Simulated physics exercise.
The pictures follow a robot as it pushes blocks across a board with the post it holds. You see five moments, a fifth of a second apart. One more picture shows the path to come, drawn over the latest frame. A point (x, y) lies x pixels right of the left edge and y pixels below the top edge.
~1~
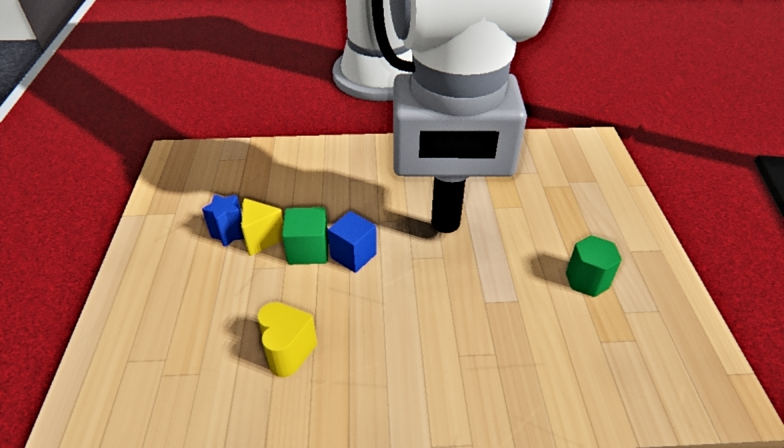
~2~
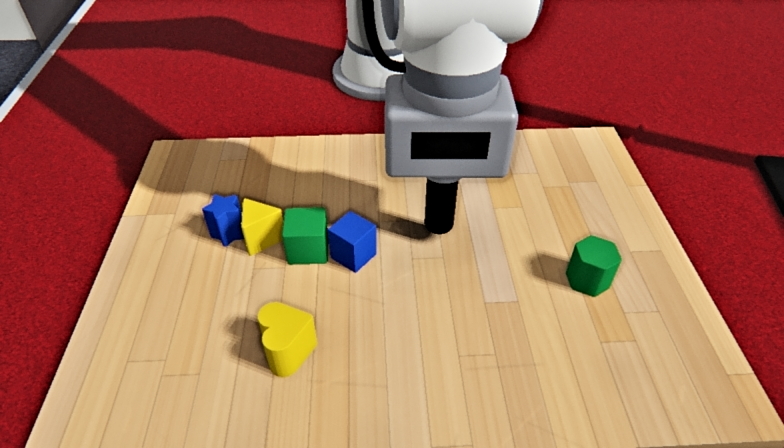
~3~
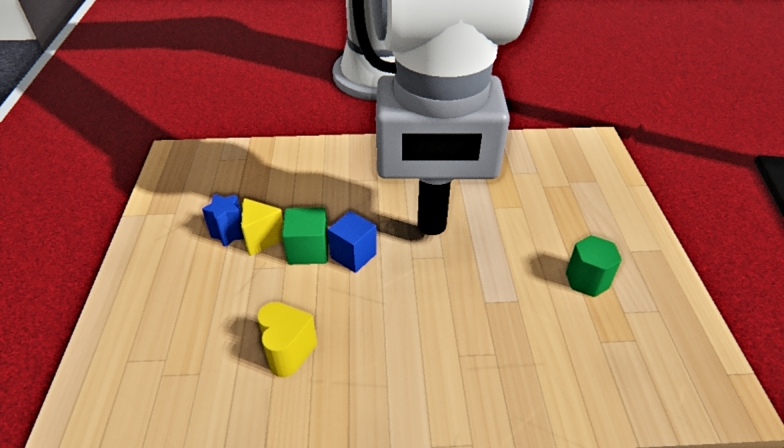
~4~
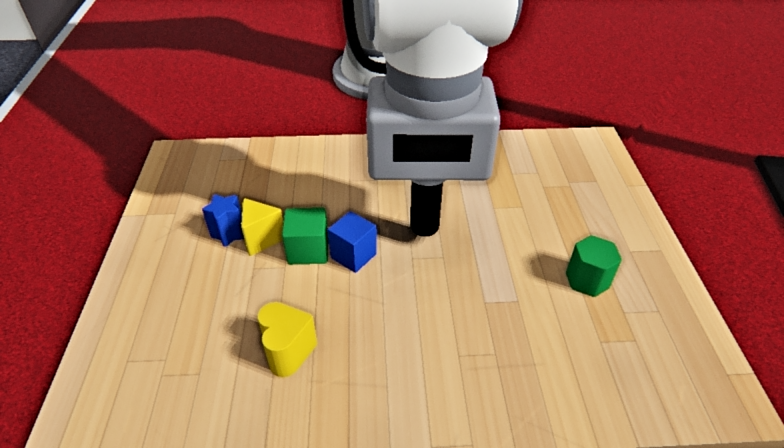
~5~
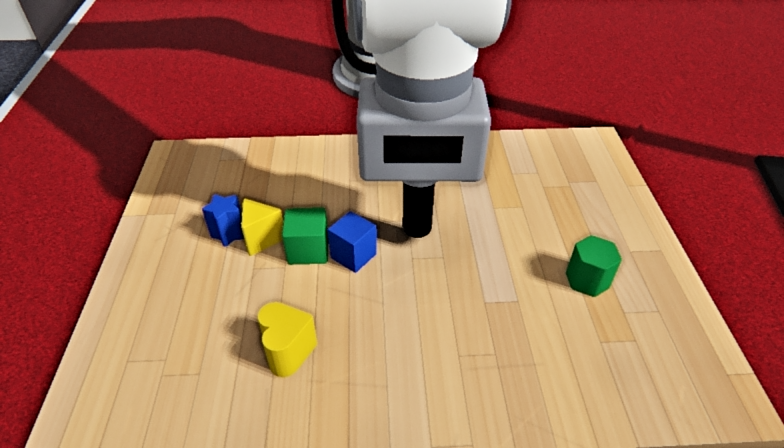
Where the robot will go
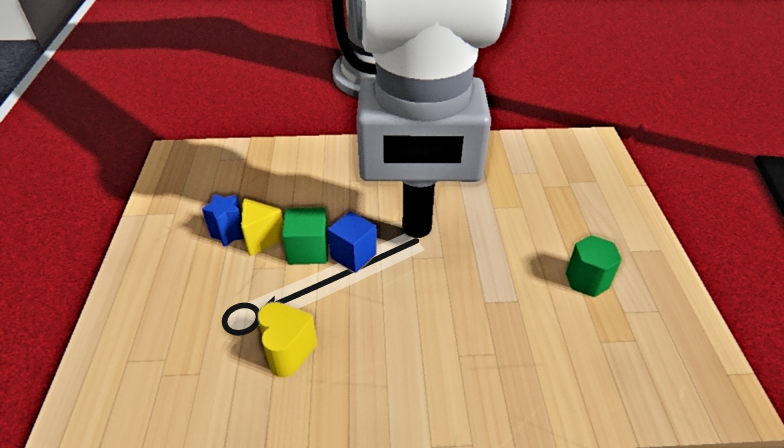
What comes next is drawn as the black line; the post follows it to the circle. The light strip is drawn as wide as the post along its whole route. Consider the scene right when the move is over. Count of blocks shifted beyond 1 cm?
It should be two, as far as I can tell.
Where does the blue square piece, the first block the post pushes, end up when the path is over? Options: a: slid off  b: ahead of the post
a: Slid off.
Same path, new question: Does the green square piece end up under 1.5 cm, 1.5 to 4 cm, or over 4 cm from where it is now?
My estimate: In the 1.5 to 4 cm range.
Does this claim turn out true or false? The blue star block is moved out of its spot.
It is false.
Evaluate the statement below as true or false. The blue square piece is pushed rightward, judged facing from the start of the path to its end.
This is true.
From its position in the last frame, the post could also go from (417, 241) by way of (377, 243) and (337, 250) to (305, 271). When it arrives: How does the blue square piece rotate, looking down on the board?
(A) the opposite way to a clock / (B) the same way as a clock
That would be A.
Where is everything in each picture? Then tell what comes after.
Tip of the post (446, 225), middles of tops, blue star block (221, 205), yellow triangle (256, 211), yellow heart (282, 323), green square piece (304, 221), blue square piece (352, 227), in the first frame.
Post (439, 226), nothing pushed, in the second frame.
Post (432, 227), nothing pushed, in the third frame.
Post (425, 228), nothing pushed, in the fourth frame.
Post (417, 229), blue star block (221, 205), yellow triangle (256, 211), yellow heart (282, 323), green square piece (304, 221), blue square piece (352, 227), in the fifth frame.
The line goes in a line from (417, 241) to (242, 319).
On the path given first. One third of the way, post (361, 254); green square piece (289, 223), turned 45° clockwise; blue square piece (319, 239).
Two thirds of the way, post (303, 280); yellow triangle (254, 209); green square piece (282, 223), turned 60° clockwise; blue square piece (266, 257), turned 55° clockwise.
At the end, post (238, 307); blue star block unmoved; yellow triangle (254, 209); yellow heart unmoved; green square piece (282, 223), turned 60° clockwise; blue square piece (240, 259), turned 110° clockwise.
